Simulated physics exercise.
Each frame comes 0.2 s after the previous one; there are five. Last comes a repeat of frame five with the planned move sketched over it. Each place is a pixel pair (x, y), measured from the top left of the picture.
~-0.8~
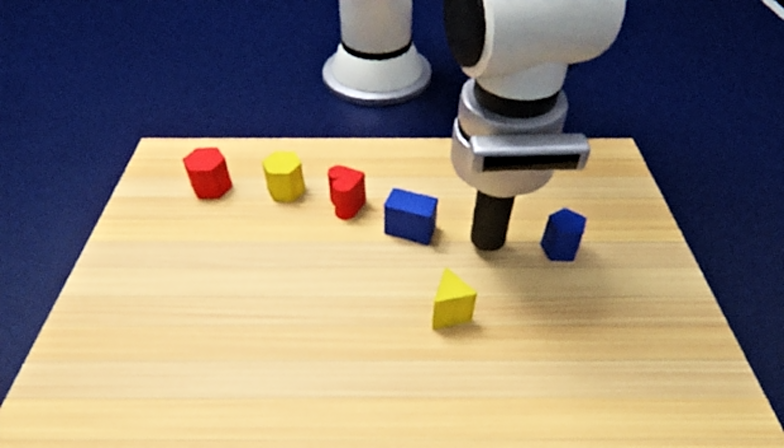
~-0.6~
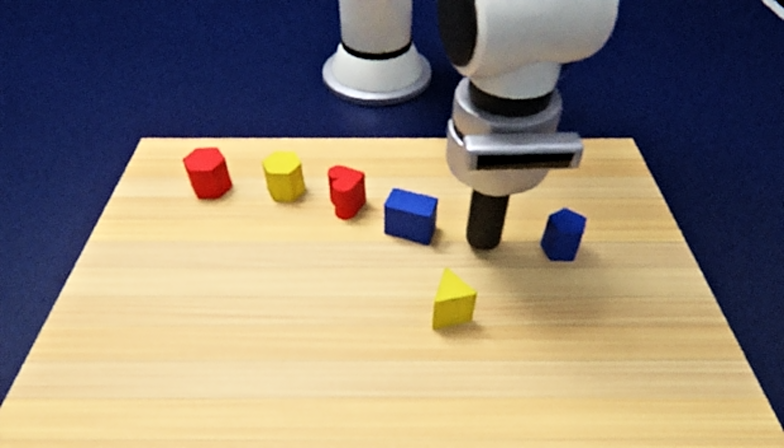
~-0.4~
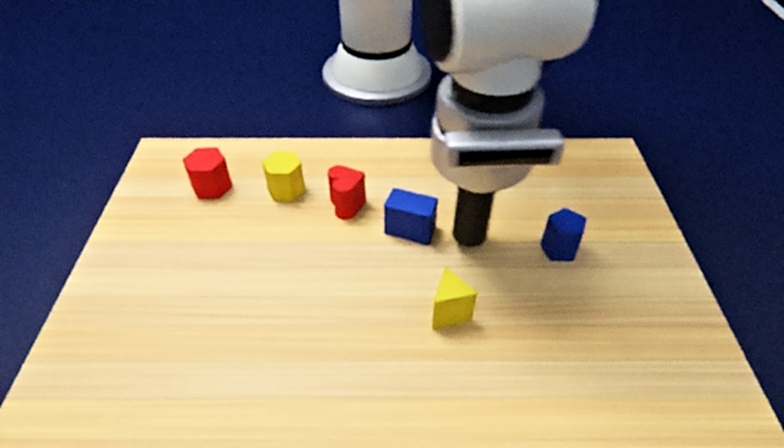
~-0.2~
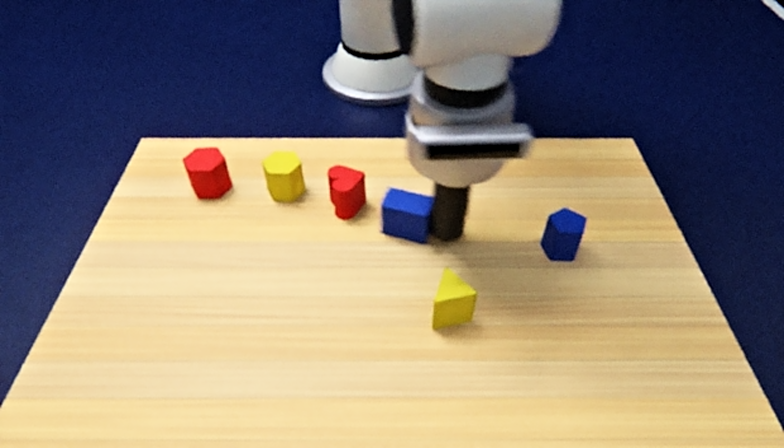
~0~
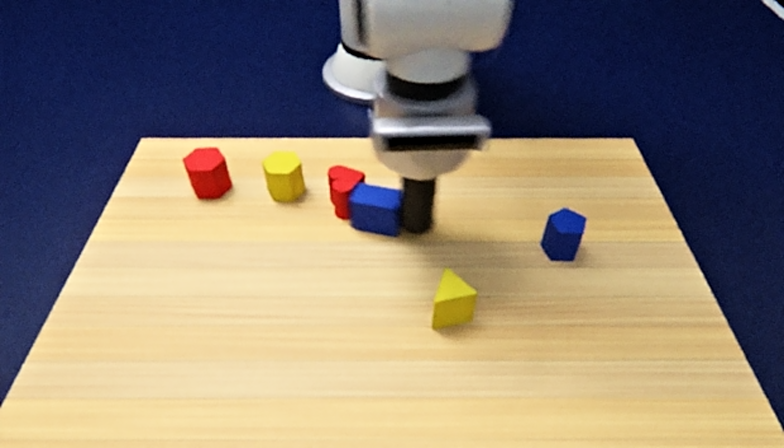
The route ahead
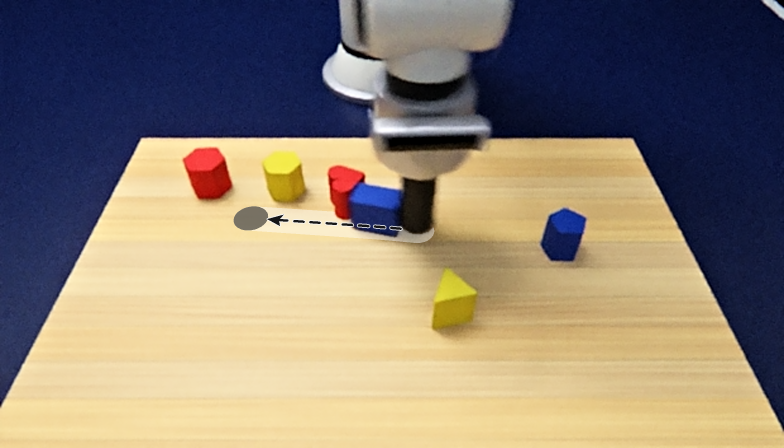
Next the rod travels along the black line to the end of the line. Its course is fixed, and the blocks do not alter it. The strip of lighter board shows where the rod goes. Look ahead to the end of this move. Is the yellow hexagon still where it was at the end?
Yes, that is what happens.
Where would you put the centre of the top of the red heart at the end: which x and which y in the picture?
At pixel (313, 165).
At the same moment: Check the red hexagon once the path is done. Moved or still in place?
That block is going to get moved.
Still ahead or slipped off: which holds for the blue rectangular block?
Answer: Still ahead.
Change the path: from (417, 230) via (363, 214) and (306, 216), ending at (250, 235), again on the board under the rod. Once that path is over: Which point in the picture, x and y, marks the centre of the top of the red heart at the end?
The middle of the upper face of the red heart will lie at about (309, 164) in the picture.
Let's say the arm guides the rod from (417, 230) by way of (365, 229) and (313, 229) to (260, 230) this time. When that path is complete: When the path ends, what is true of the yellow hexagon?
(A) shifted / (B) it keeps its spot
Answer: A.
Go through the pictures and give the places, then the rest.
Lower end of the rod (488, 238), tops of blocks, red hexagon (203, 158), yellow hexagon (282, 162), red heart (345, 177), blue rectangular block (411, 201), in the first frame.
Rod (483, 237), blocks as before, in the second frame.
Rod (470, 234), blocks as before, in the third frame.
Rod (448, 229), blue rectangular block (408, 201), in the fourth frame.
Rod (417, 222), red hexagon (203, 158), yellow hexagon (282, 162), red heart (345, 177), blue rectangular block (377, 195), in the fifth frame.
The drawn path runs straight from (417, 230) to (251, 218).
On the path given first. One third of the way, rod (359, 217); red heart (313, 165), turned 50° clockwise; blue rectangular block (318, 189).
Two thirds of the way, rod (304, 214); red heart (313, 165), turned 50° clockwise; blue rectangular block (263, 184).
At the end, rod (249, 210); red hexagon (194, 153), turned 20° clockwise; yellow hexagon not moved; red heart (313, 165), turned 50° clockwise; blue rectangular block (211, 177), turned 25° clockwise.
